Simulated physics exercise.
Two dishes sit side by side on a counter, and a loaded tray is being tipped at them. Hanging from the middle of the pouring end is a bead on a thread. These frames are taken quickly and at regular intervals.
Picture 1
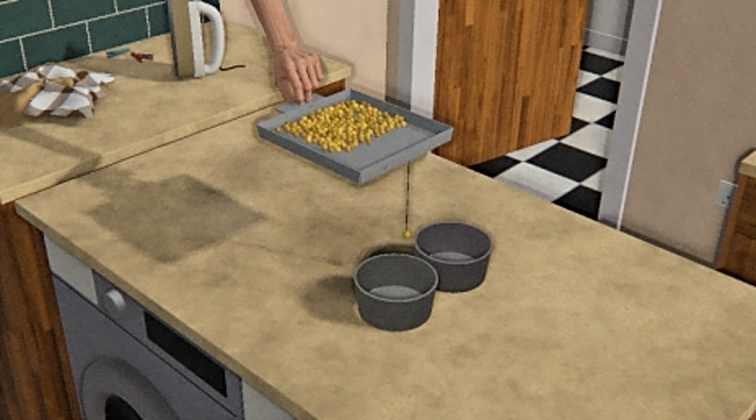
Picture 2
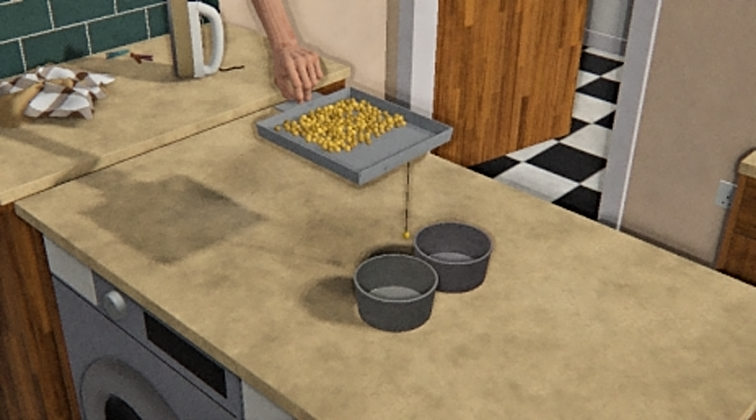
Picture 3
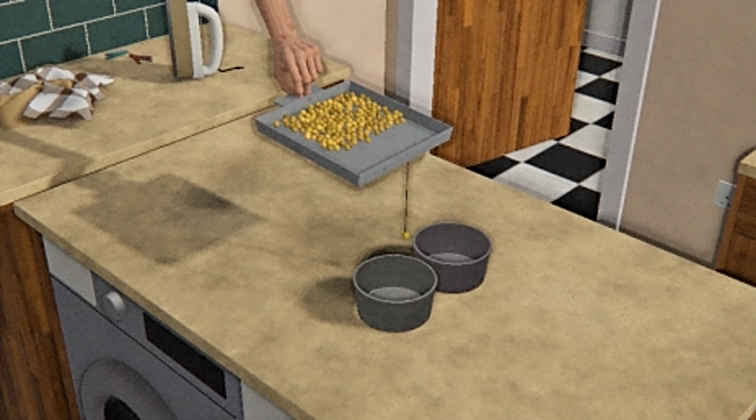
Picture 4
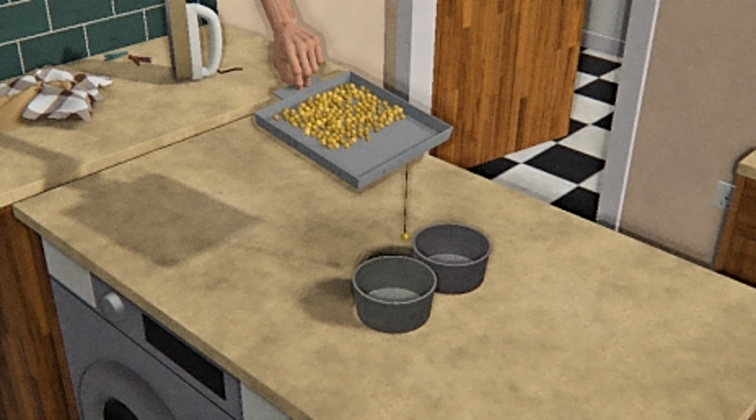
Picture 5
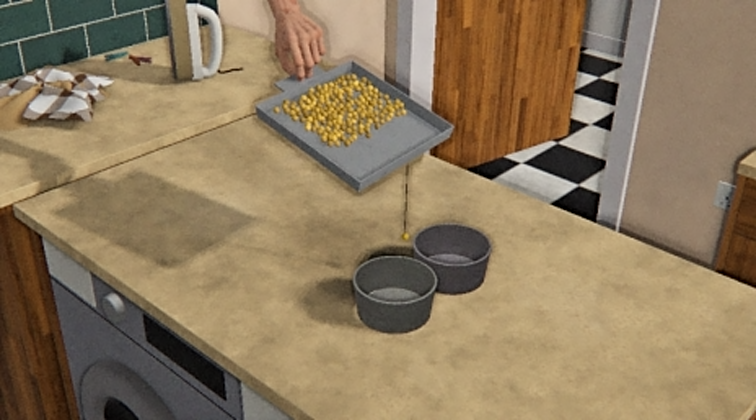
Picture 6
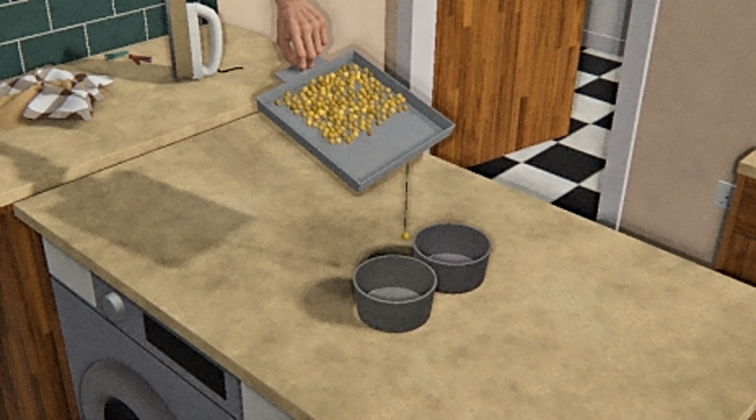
We see a hand holding a grey tray of yellow puffed corn balls above a counter with two dark dishes and a hanging bead; the hand gradually tilts the tray toward the dishes, its left front corner dipping slightly lower.
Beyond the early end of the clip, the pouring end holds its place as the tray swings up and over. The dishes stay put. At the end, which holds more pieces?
Watch, the one on the left side catches more of it.
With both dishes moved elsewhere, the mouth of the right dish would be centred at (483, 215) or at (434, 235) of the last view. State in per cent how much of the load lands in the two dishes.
In order: 20 per cent and 80 per cent.
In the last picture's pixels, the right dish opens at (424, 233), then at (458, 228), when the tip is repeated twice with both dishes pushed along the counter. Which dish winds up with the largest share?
With the dishes at the first place it's the left-side dish, and at the second it's the left-side dish.
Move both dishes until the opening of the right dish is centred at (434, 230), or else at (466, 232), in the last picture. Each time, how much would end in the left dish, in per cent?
Close to 70 in a hundred, then close to 60 in a hundred.
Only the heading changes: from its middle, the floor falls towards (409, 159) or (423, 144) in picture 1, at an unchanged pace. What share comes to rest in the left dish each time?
It comes to about 30 per cent the first time and about 0 per cent the second.
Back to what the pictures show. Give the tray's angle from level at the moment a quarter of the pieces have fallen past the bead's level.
That happens at close to 115 degrees.
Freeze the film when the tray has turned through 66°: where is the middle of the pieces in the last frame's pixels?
Centre estimate: (377, 165).
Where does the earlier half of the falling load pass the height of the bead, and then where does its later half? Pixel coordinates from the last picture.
Near (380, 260) to start, and near (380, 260) afterwards.
Just after the last frame, tray tipped steeply; the larger part on the tray; just a few in the left dish; just a few outside both; about a tenth in the air.
A moment on, tray tipped past a quarter turn; the larger part on the tray; roughly a quarter in the left dish; just a few outside both; about a tenth in the air.
Further on, tray tipped past a quarter turn; the larger part in the left dish; just a few in the right dish; roughly a quarter outside both.
When it is over, tray tipped past a quarter turn; the larger part in the left dish; just a few in the right dish; roughly a quarter outside both.
